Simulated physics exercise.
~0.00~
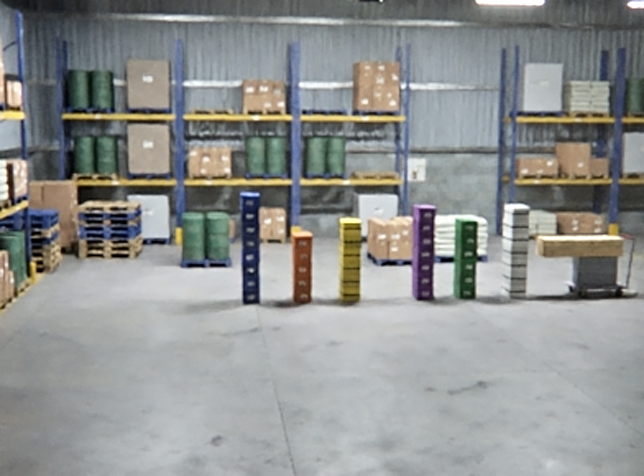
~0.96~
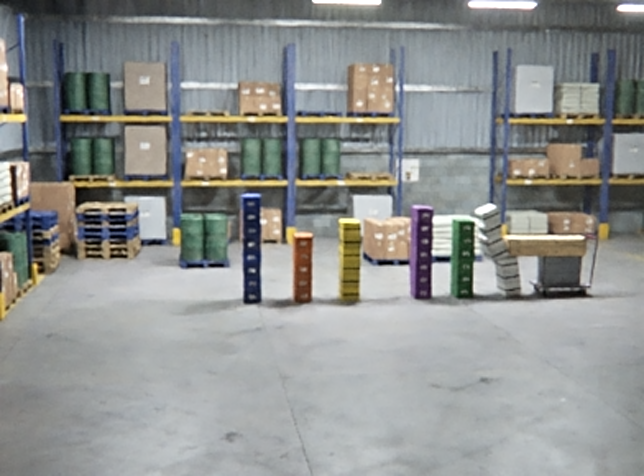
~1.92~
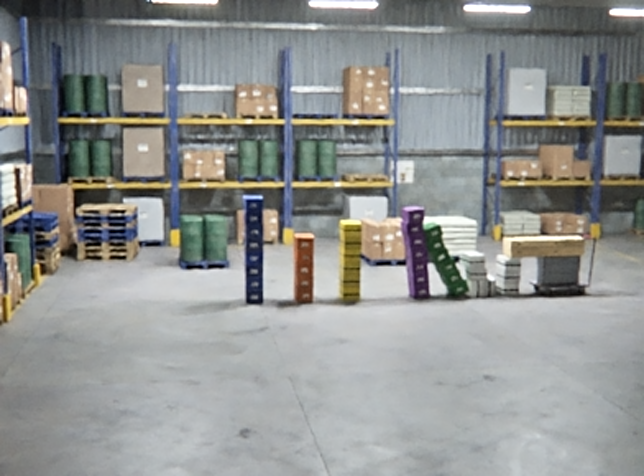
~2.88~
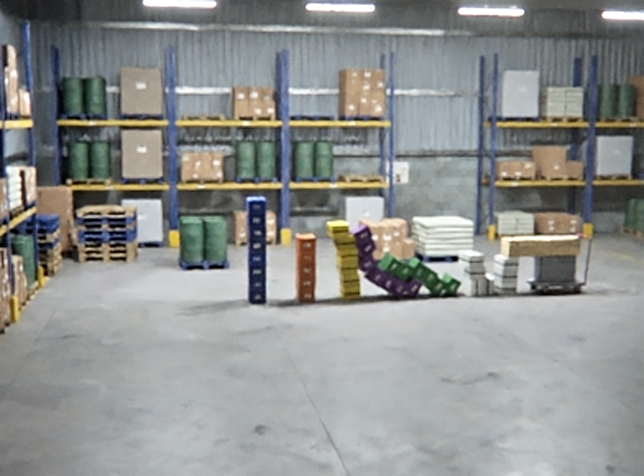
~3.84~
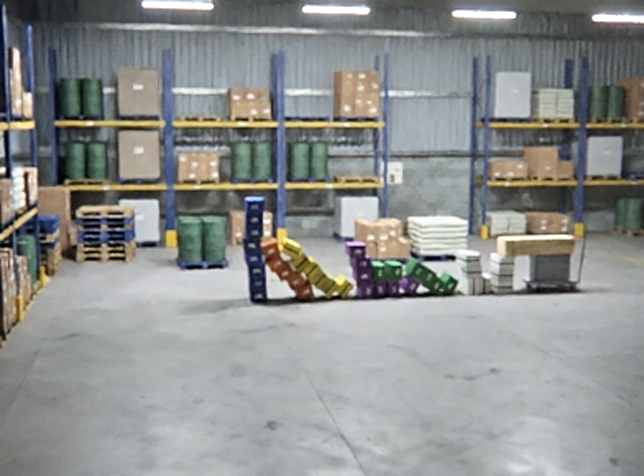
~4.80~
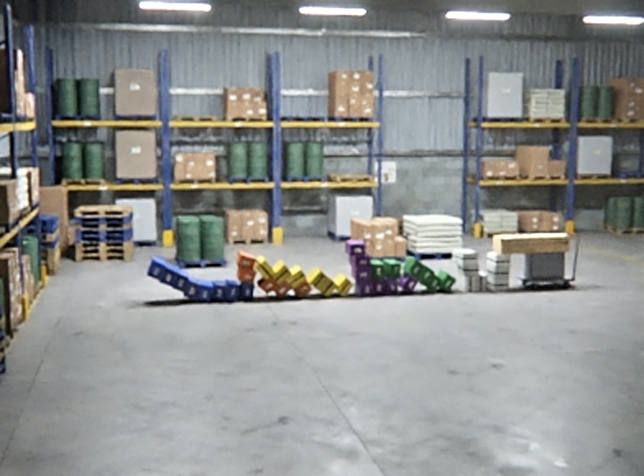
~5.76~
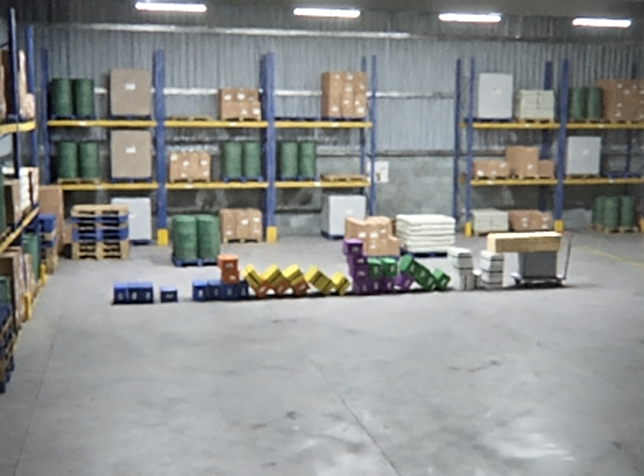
Warehouse floor, a rolling trolley toppling a pale tote pile leftward into green, purple, yellow, orange and blue piles, leaving a low jumbled row.
